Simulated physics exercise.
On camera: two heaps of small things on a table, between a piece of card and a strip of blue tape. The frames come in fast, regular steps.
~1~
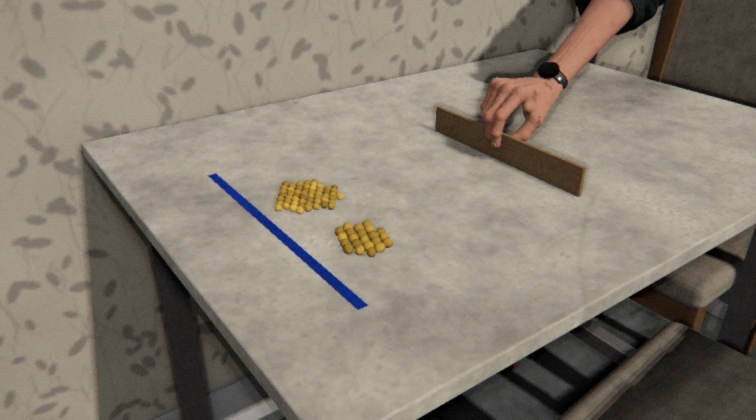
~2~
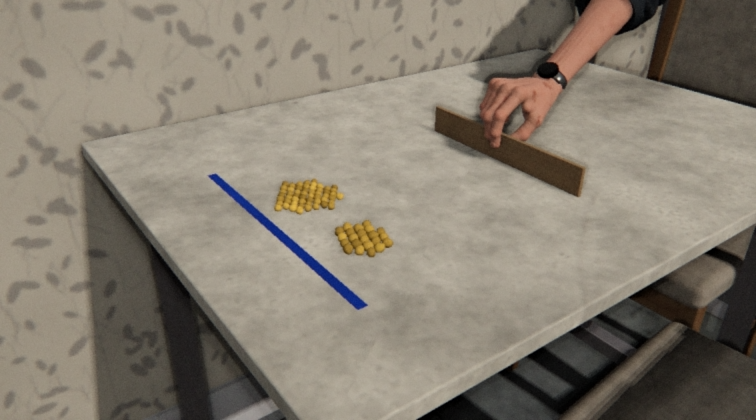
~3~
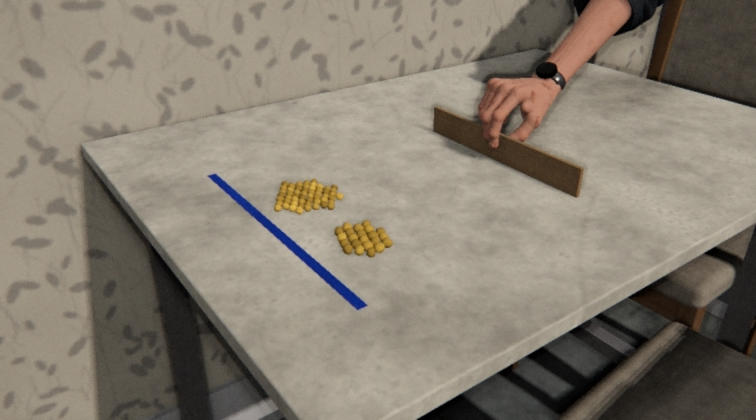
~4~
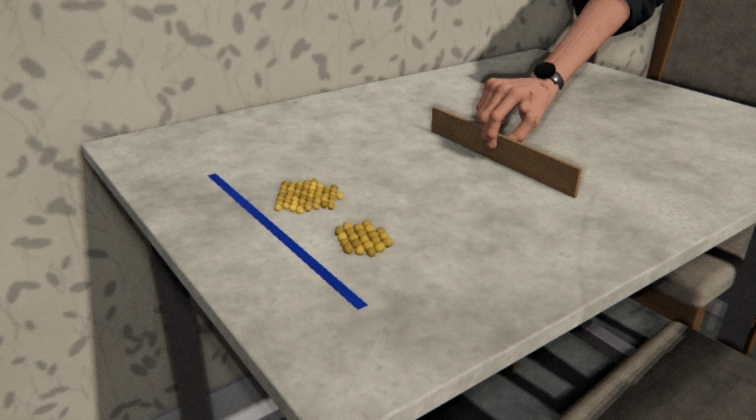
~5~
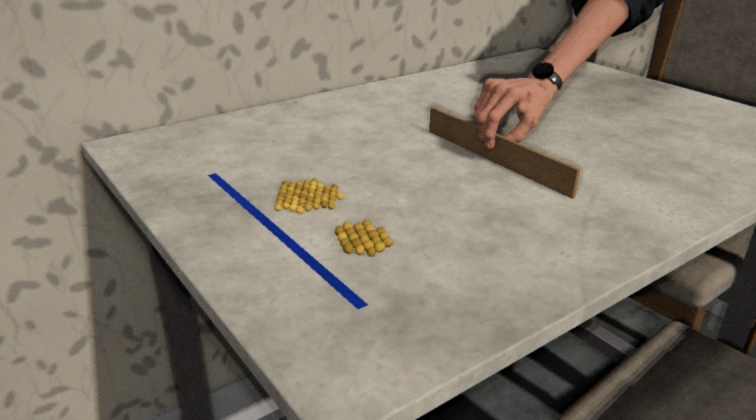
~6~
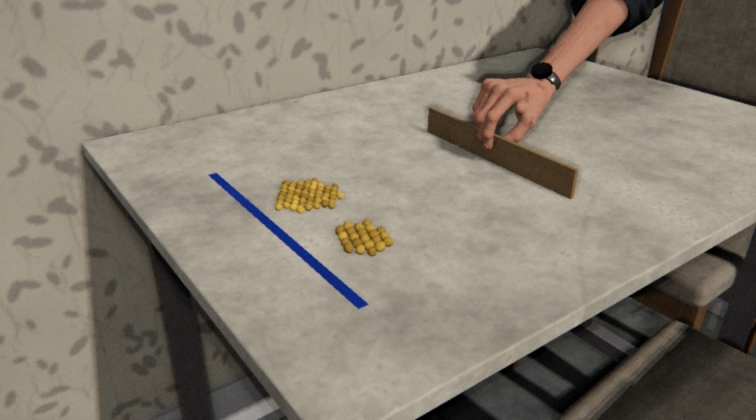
On a grey tabletop, a hand wearing a dark watch held a brown strip of card upright and slid it very slightly left, while two clusters of yellow balls lay still beside blue tape.
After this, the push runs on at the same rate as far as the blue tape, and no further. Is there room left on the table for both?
The nearer portion all stops short of the edge and the farther portion all stops short of the edge.
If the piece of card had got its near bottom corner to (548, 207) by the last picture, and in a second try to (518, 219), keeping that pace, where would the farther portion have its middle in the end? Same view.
Around (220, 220) in the first try, (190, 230) in the second.
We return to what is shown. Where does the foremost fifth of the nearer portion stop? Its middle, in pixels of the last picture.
At about (278, 269).
Then, 2.39 s past the last view, piece of card still moving, near (395, 165); nearer portion all on the table, its front near (348, 248); farther portion all on the table, its front near (278, 207).
Then, 4.80 s past the last view, piece of card stopped at the blue tape; nearer portion all on the table, its front near (271, 267); farther portion all on the table, its front near (202, 223).
Finally, piece of card stopped at the blue tape; nearer portion all on the table, its front near (271, 267); farther portion all on the table, its front near (202, 223).
